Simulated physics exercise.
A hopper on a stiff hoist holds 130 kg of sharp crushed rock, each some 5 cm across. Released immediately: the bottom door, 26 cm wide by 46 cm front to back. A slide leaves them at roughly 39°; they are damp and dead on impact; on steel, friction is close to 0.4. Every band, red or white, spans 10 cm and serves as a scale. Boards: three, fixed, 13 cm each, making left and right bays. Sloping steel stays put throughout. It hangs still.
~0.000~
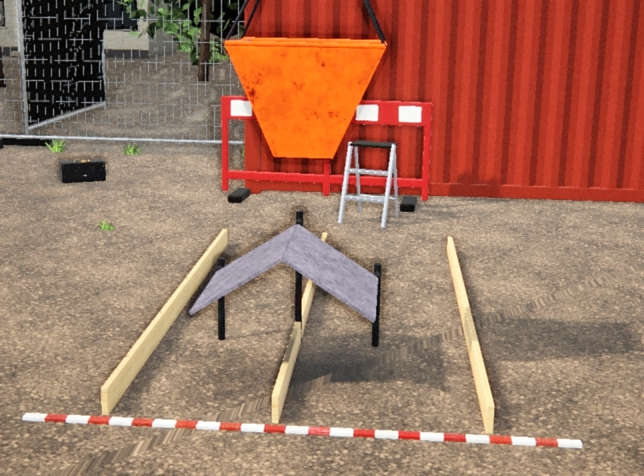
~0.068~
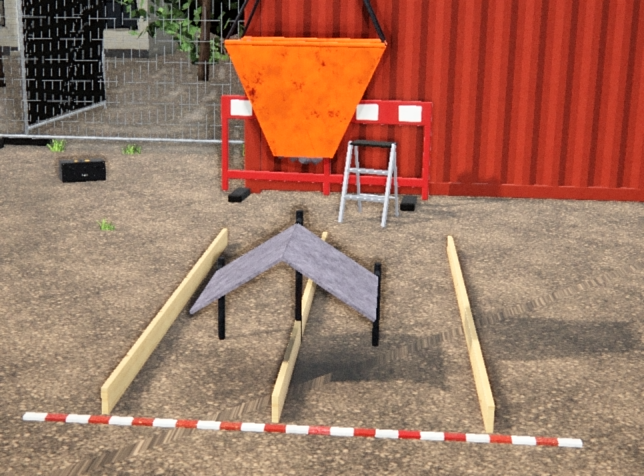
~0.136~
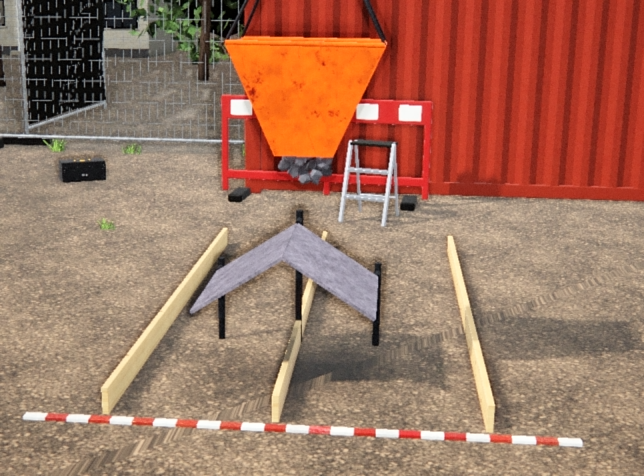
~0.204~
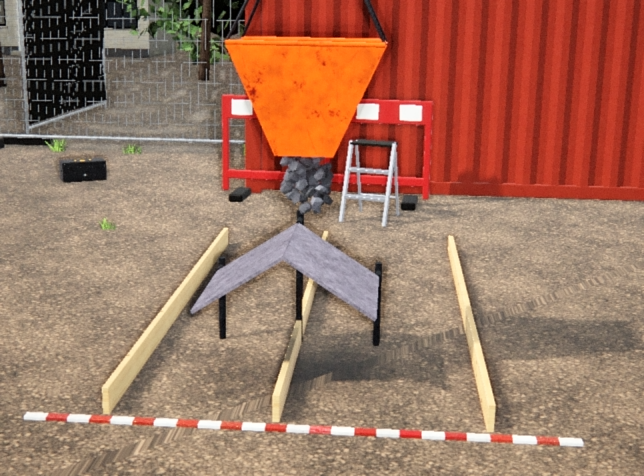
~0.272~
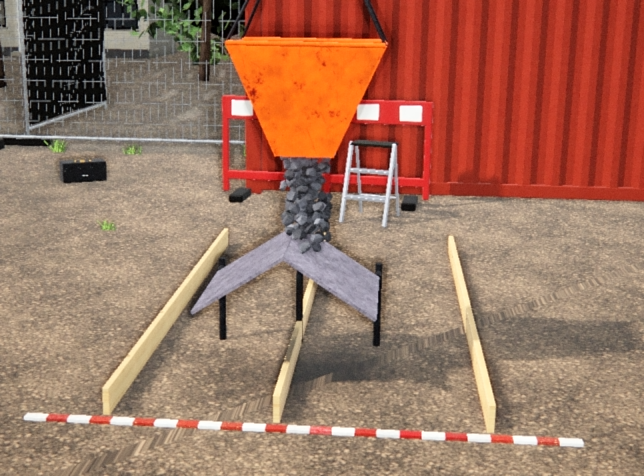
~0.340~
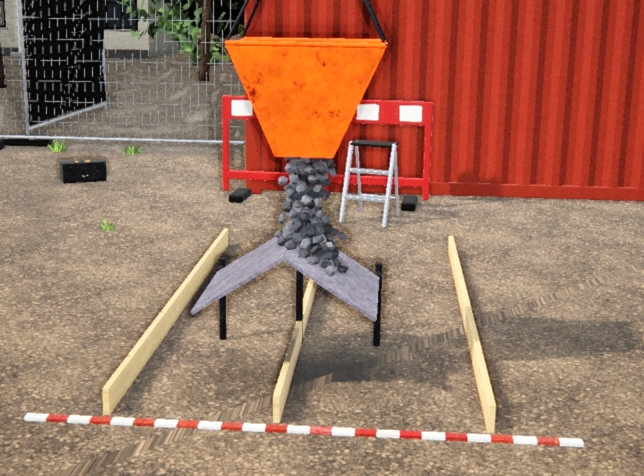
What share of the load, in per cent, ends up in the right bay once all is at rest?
Roughly 85 %.
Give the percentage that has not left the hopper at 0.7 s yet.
I'd put it near 40 per cent.
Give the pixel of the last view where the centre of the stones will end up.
They end up centred close to (429, 368).
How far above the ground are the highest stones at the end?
About 22 cm above the ground.
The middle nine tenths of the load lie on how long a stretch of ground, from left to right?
I'd put it at close to 170 cm.
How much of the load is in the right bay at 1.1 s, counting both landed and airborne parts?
Around 55 per cent at that point.
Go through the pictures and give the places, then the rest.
The outlet is at (303, 147); nothing has dropped yet, in the first picture.
The outlet is at (303, 146); 3 % is out, in the second picture.
Outlet at (303, 146), the stream shows down to (311, 172); 91 % still inside, in the third picture.
Outlet at (304, 145), the stream shows down to (311, 201); 85 % still inside, in the fourth picture.
Outlet at (304, 146), the stream shows down to (313, 240); 80 % still inside, in the fifth picture.
Outlet at (304, 146), the stream shows down to (331, 259); 74 % still inside, in the sixth picture.
After 0.7 s, 38 % in the hopper, 38 % on the steel, 1 % falling or lying in the left bay, 22 % falling or lying in the right bay; the stones farthest right are at (464, 379).
After 1.1 s, 0 % in the hopper, 38 % on the steel, 6 % falling or lying in the left bay, 55 % falling or lying in the right bay; the stones farthest right are at (474, 368).
After 1.7 s, 0 % in the hopper, 3 % on the steel, 12 % falling or lying in the left bay, 83 % falling or lying in the right bay, 1 % falling or lying right of the bays; the stones farthest right are at (511, 370).
After 2.6 s, 0 % in the hopper, 13 % falling or lying in the left bay, 85 % falling or lying in the right bay, 2 % falling or lying right of the bays; the stones farthest right are at (540, 376).
After 4.5 s, 0 % in the hopper, 13 % in the left bay, 85 % in the right bay, 2 % right of the bays; the stones farthest right are at (540, 376).
